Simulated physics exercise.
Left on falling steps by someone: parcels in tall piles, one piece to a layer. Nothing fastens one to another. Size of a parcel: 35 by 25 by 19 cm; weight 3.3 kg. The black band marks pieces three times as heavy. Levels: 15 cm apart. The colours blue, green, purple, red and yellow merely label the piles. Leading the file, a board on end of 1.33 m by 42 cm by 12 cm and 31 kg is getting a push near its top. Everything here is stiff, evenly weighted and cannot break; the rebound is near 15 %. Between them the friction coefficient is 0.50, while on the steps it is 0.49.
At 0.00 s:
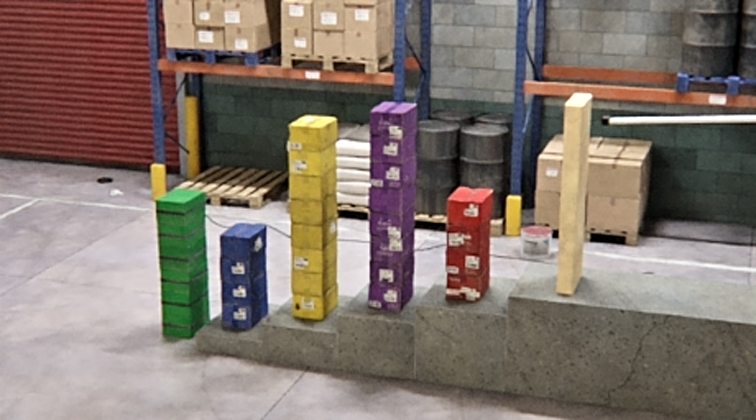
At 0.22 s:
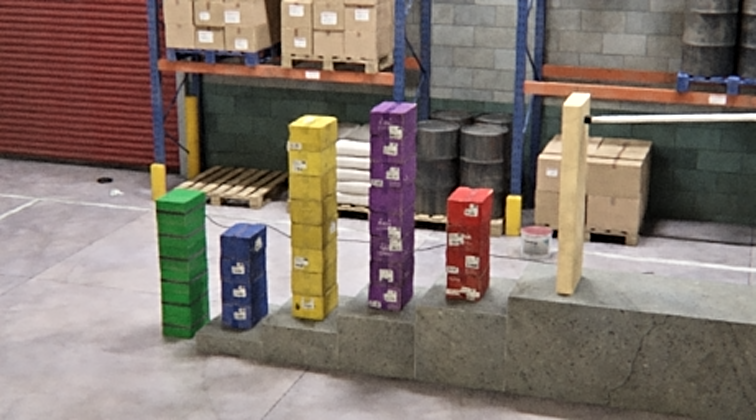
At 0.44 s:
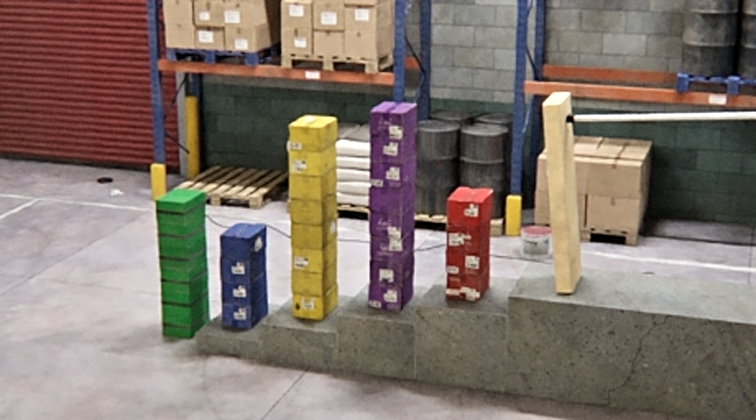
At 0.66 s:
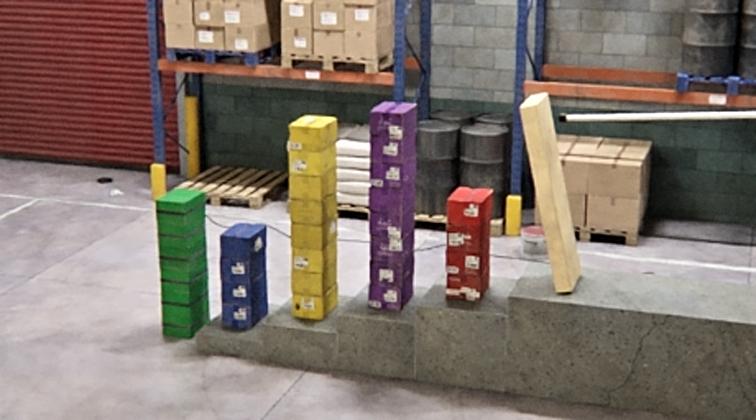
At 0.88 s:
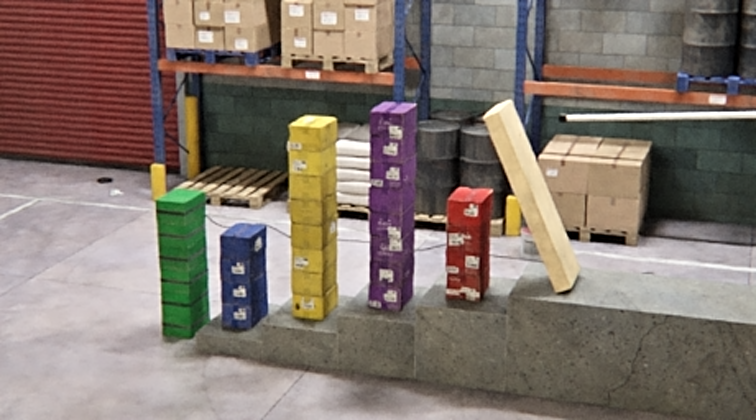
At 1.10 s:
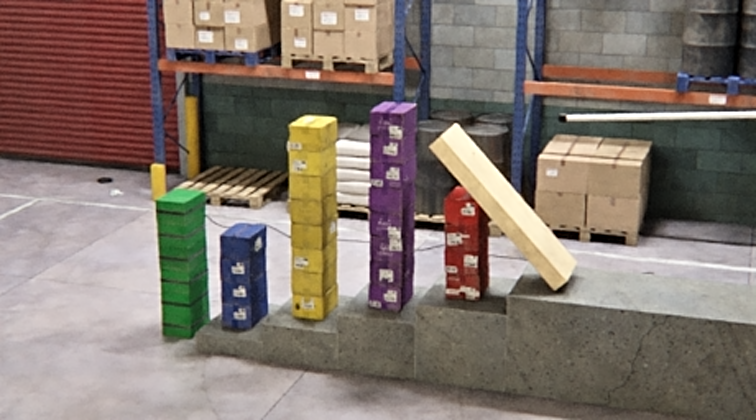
Warehouse floor, a white pole pushing an upright board, the board leaning left over steps and reaching the red parcel pile.
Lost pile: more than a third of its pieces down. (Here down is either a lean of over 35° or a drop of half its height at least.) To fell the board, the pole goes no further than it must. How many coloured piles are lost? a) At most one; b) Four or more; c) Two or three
b.
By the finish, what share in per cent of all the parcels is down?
About 85 per cent.
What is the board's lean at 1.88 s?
At that time it leans about 60°.
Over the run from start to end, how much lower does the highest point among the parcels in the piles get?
I make it close to 95 cm.
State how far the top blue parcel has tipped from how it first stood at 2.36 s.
Rotation: Approx. 0°.
Around 1.88 s, board 62° from upright; 3 of the 30 parcels down; top purple parcel tipped 16°; top red parcel tipped 13°.
Around 2.36 s, board 79° from upright; 12 of the 30 parcels down; top red parcel tipped 51°, 45 cm lower; top yellow parcel tipped 22°, 9 cm lower.
Around 2.96 s, board 80° from upright; 19 of the 30 parcels down; top yellow parcel upside down; top red parcel tipped 35°, 57 cm lower.
Around 3.80 s, board 79° from upright; 25 of the 30 parcels down; top yellow parcel upside down; top green parcel on its side.
Finally (5.0 s), board 80° from upright; 25 of the 30 parcels down; top yellow parcel upside down; top blue parcel on its side. Wrecked, blue, green, purple, red and yellow. Seen by the last camera, middles, top yellow parcel near (32, 303), top blue parcel near (141, 281).
